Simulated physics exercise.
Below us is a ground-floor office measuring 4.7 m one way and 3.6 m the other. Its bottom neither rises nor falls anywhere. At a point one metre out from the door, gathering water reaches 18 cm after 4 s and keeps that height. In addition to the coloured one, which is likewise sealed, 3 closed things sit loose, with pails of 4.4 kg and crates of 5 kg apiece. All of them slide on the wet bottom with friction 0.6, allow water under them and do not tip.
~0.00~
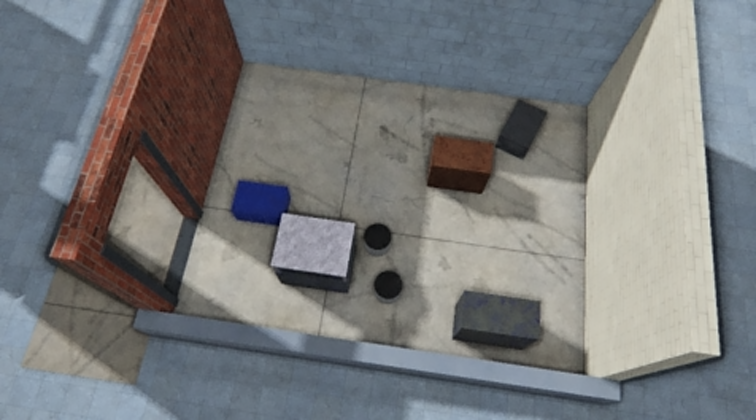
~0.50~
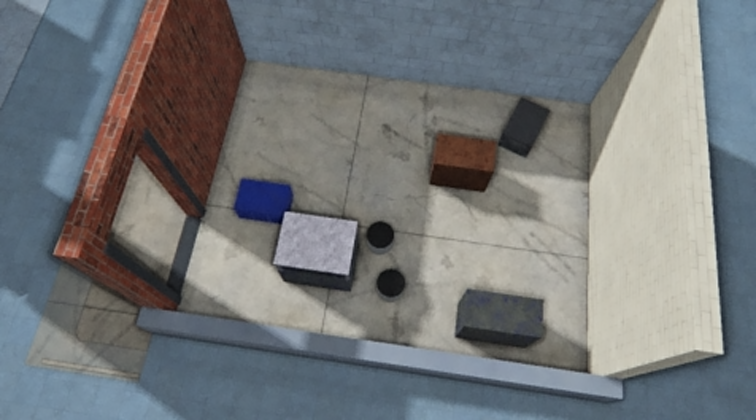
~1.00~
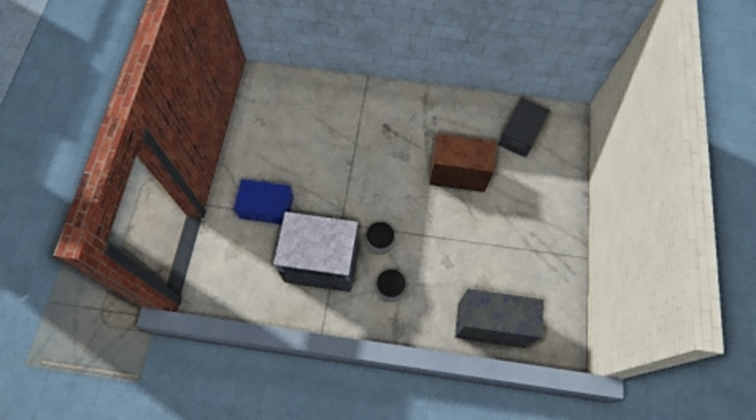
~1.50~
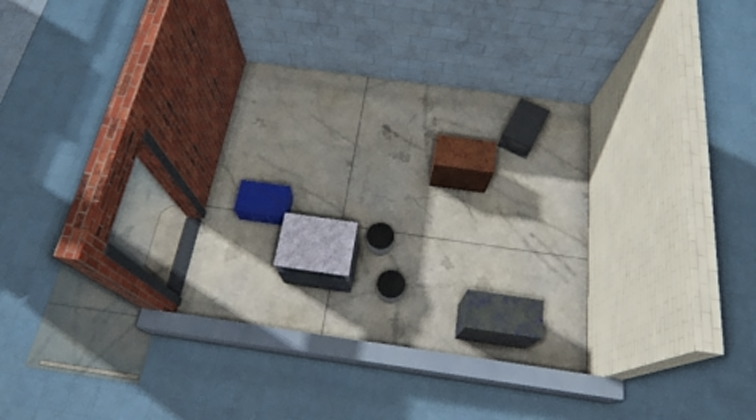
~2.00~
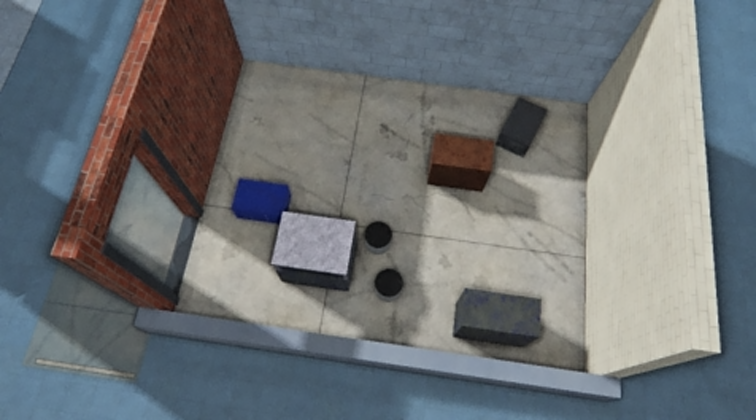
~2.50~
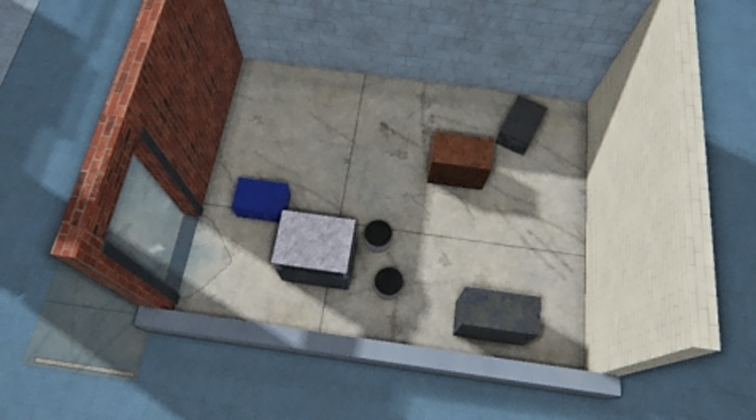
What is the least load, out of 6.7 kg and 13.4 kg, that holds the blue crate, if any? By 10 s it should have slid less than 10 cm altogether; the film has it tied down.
The least is neither of them.
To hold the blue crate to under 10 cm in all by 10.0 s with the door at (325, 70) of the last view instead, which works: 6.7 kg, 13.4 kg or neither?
Result: Neither option suffices.
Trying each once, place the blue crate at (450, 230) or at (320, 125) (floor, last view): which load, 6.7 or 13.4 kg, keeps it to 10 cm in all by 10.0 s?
Well, at the first spot you need the heavier weight, and at the second you need the heavier weight.
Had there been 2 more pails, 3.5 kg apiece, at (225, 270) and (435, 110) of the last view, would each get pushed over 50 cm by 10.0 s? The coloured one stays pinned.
Beyond, below.
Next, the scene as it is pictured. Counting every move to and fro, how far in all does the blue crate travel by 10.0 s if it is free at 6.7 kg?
I'd say roughly 80 centimetres in all.
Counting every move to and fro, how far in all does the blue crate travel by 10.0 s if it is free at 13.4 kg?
It covers some 50 cm altogether.
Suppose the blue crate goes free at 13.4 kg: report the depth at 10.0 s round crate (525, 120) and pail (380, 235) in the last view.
4 and 4 cm.
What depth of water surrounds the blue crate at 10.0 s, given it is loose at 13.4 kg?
Around 4 cm.
After 3.5 s the blue crate would be 0 cm from its start with 6.7 kg and 0 cm from its start with 13.4 kg; 2 cm of water round it then.
After 4.5 s the blue crate would be 13 cm from its start with 6.7 kg and 7 cm from its start with 13.4 kg; 4 cm of water round it then.
After 7.0 s the blue crate would be 67 cm from its start with 6.7 kg and 43 cm from its start with 13.4 kg; 4 cm of water round it then.
After 10.0 s the blue crate would be 80 cm from its start with 6.7 kg and 52 cm from its start with 13.4 kg; 4 cm of water round it then.
